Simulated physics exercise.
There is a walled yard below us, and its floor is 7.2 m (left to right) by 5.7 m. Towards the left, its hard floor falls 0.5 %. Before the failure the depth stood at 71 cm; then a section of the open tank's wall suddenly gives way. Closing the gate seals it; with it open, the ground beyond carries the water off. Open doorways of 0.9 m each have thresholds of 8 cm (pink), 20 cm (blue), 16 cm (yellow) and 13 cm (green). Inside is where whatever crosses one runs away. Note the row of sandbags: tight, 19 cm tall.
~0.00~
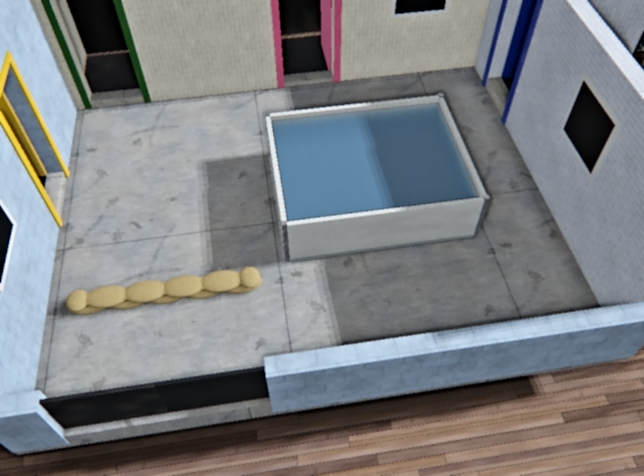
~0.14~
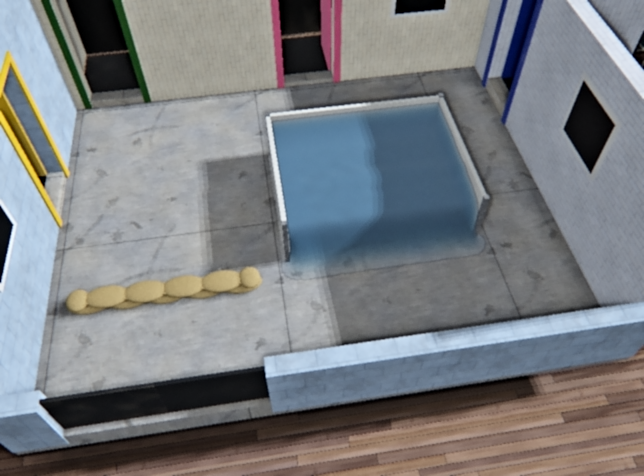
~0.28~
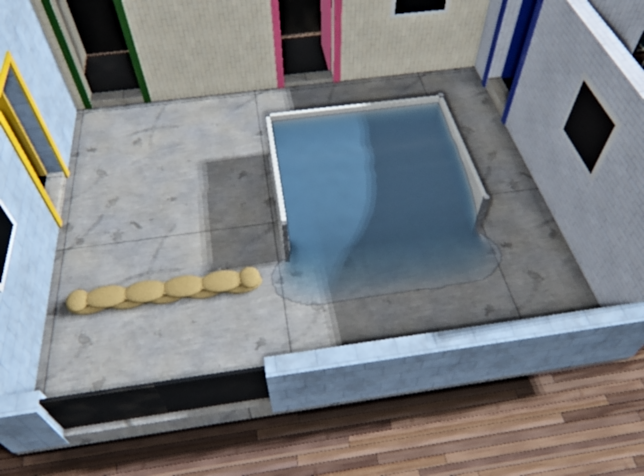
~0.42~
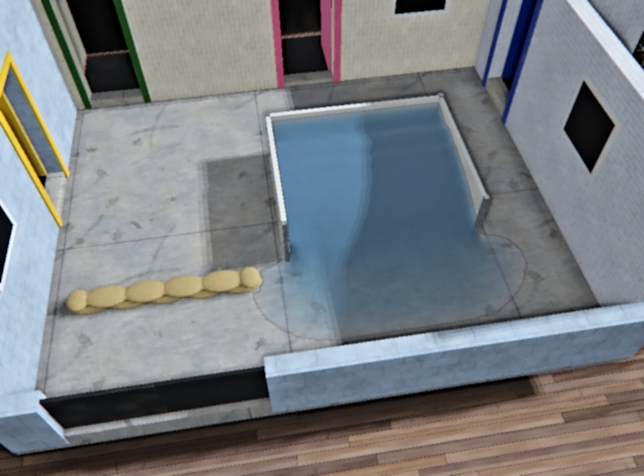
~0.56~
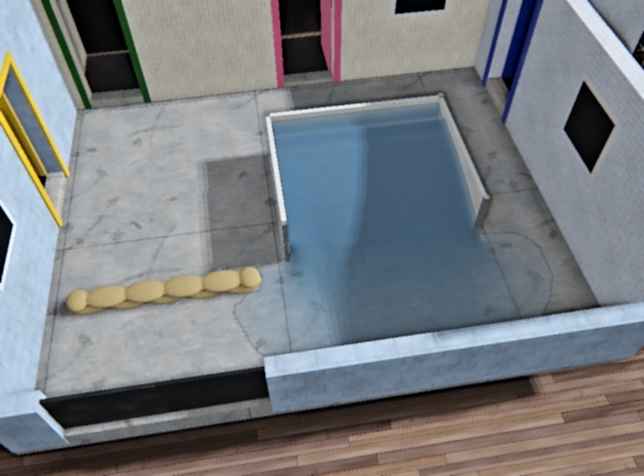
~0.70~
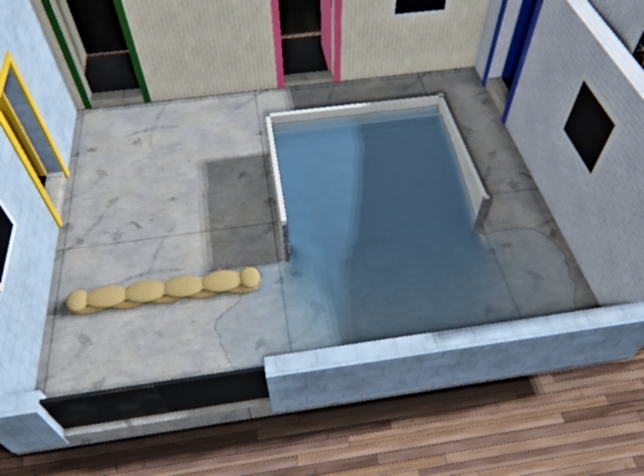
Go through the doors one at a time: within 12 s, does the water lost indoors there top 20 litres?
Result: At the pink door the inflow will be within bounds; at the blue door the inflow will be within bounds; at the yellow door the inflow will be within bounds; at the green door the inflow will be within bounds.
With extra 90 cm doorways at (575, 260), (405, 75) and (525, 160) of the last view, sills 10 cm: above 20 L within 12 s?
Well, the first is on the high side, the second is on the high side, and the third is on the low side.
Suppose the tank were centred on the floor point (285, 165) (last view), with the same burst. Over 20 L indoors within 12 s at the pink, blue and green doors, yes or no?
Well, against that limit, at pink it's too much, at blue it's within bounds, and at green it's too much.
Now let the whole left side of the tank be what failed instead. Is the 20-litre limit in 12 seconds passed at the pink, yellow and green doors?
At pink the amount is beneath the mark, at yellow it is higher than the mark, and at green it is higher than the mark.
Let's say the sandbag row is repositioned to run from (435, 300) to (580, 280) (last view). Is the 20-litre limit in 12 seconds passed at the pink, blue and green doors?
Checking the limit, pink is too much, blue is fine, green is too much.
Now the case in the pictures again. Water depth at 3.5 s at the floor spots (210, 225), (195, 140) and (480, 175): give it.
I'd read it as roughly 0, 0 and 8 cm, in that order.
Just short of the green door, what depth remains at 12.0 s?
Depth: ~ 11.5 cm.
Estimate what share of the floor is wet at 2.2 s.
Roughly 35 % of the floor.
After 1.4 s water covers 25 % of the floor and is deepest (53 cm) near (390, 352); pink door not reached, blue door not reached, yellow door not reached, green door not reached.
After 2.2 s water covers 35 % of the floor and is deepest (54 cm) near (602, 334); pink door not reached, blue door not reached, yellow door not reached, green door not reached.
After 3.5 s water covers 60 % of the floor and is deepest (43 cm) near (79, 414); pink door not reached, blue door 4 cm at the sill, 0 L in, yellow door 5 cm at the sill, 0 L in, green door not reached.
After 7.0 s water covers 95 % of the floor and is deepest (20 cm) near (63, 416); pink door 6 cm at the sill, 0 L in, blue door 13 cm at the sill, 3 L in, yellow door 3 cm at the sill, 0 L in, green door 10 cm at the sill, 4 L in.
After 12.0 s water covers 95 % of the floor and is deepest (16 cm) near (276, 262); pink door 6 cm at the sill, 0 L in, blue door 6 cm at the sill, 3 L in, yellow door 10 cm at the sill, 4 L in, green door 12 cm at the sill, 5 L in.
